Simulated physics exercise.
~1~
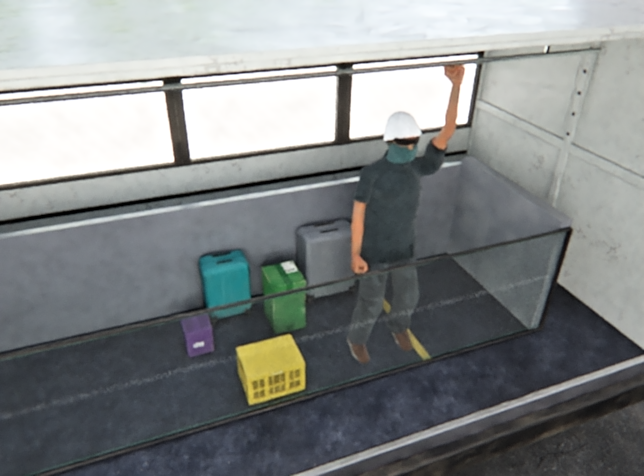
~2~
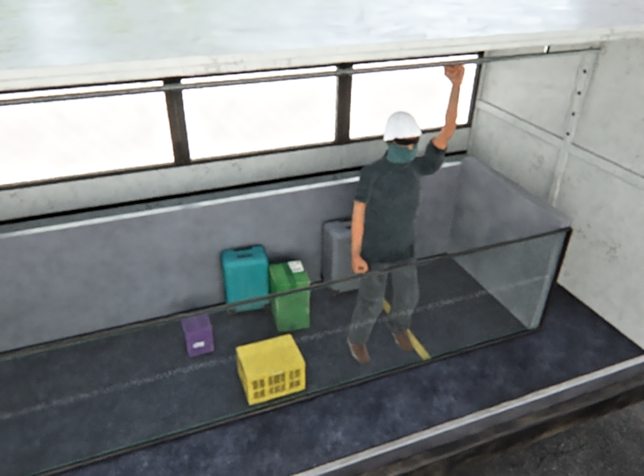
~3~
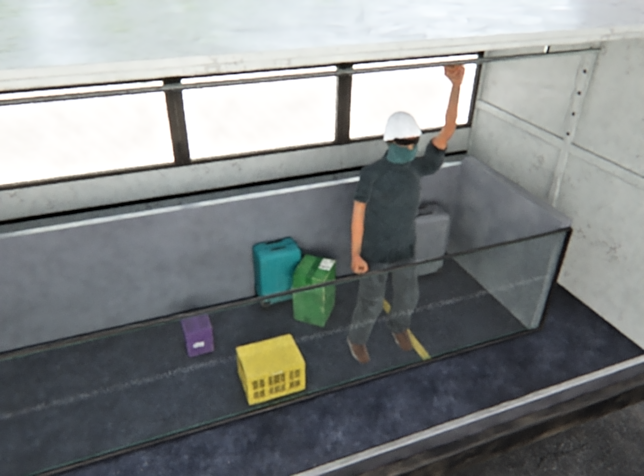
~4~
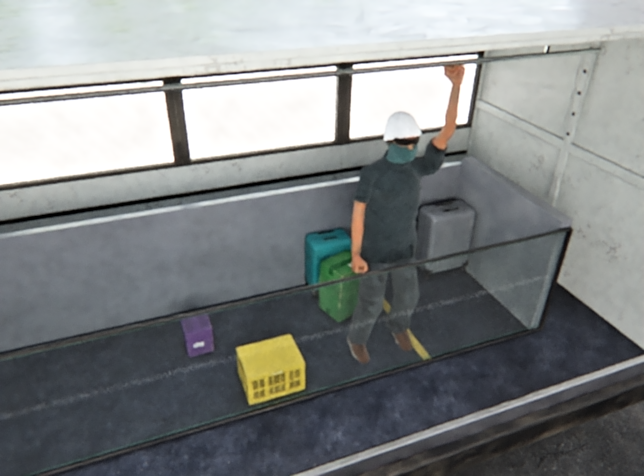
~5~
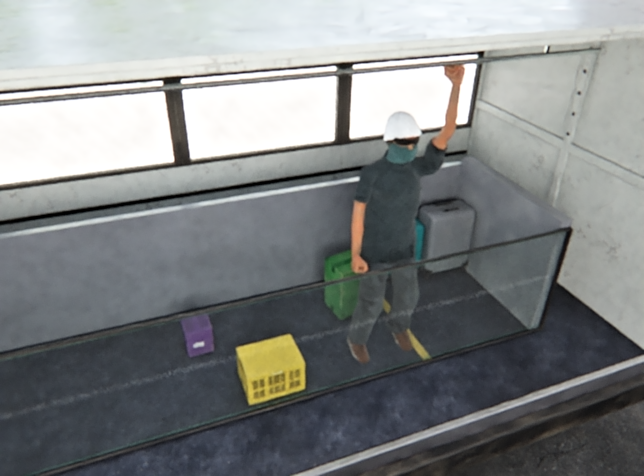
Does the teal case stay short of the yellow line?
No, the teal case slides right behind the passenger and ends up past the yellow line, next to the grey case.
